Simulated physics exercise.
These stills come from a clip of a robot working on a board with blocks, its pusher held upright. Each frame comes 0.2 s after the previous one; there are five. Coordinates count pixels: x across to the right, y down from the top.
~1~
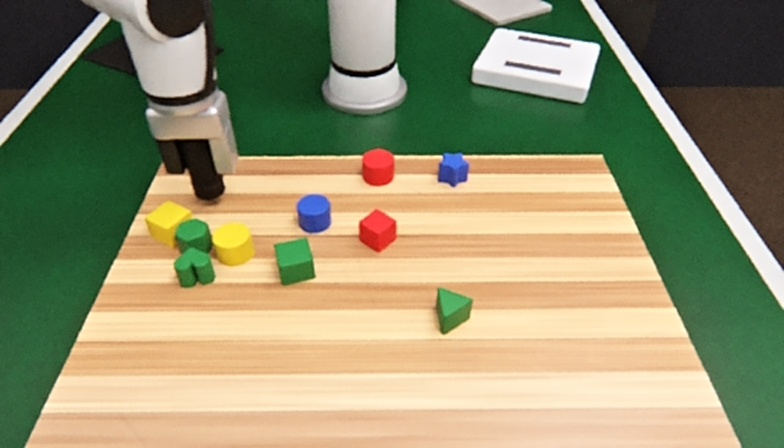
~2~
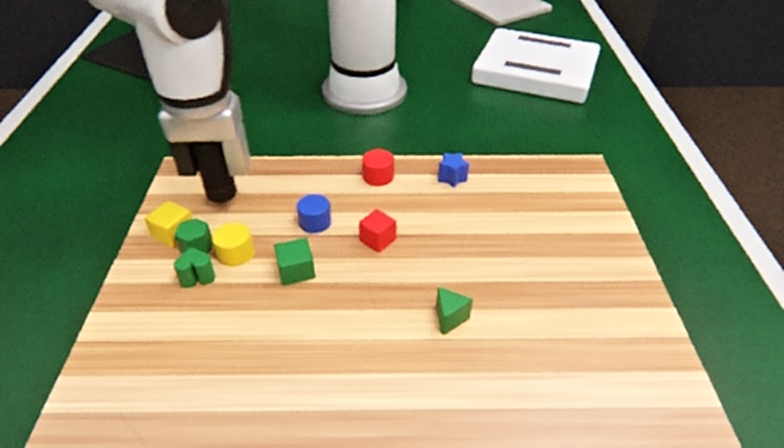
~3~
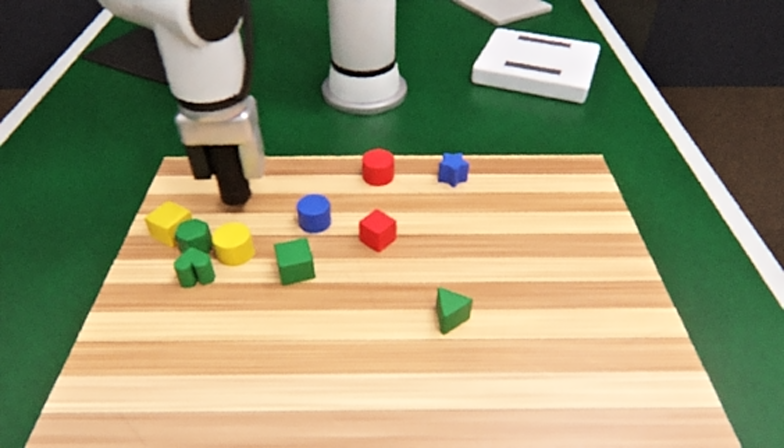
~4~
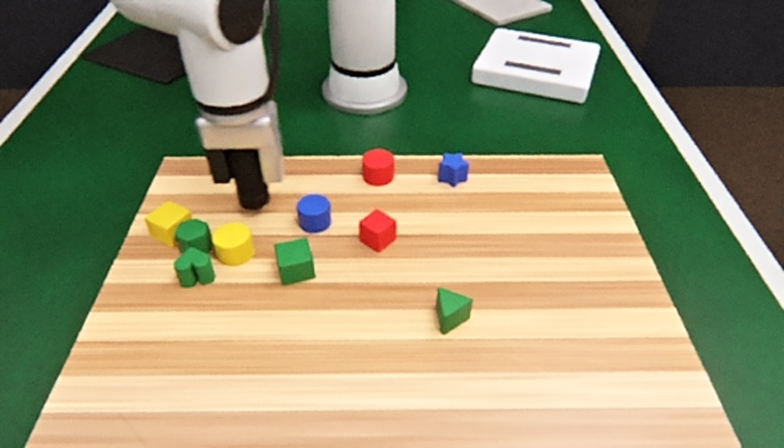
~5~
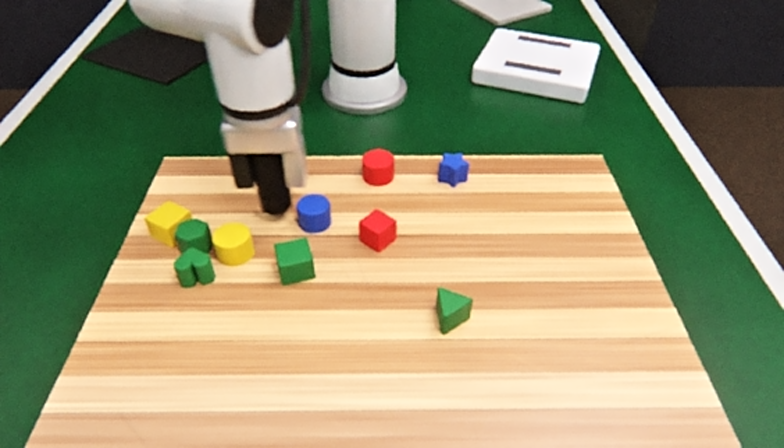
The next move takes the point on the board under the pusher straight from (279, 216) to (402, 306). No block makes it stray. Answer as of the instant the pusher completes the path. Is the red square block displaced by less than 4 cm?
Yes, that is what happens.
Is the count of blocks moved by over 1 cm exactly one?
Answer: Yes.
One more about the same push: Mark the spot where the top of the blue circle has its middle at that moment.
The centre of its top face lies at (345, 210).
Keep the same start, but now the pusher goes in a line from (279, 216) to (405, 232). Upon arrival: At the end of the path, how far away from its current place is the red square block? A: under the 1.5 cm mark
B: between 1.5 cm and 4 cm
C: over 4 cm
C - over 4 cm.
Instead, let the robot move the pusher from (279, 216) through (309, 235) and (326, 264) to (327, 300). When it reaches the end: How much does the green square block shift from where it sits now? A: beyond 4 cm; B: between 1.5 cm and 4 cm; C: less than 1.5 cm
B (between 1.5 cm and 4 cm)
What follows on the original path. One third of the way, pusher at (316, 231); blue circle at (344, 210).
Two thirds of the way, pusher at (358, 262); blue circle at (345, 210).
At the end, pusher at (402, 295); blue circle at (345, 210); red square block not moved.
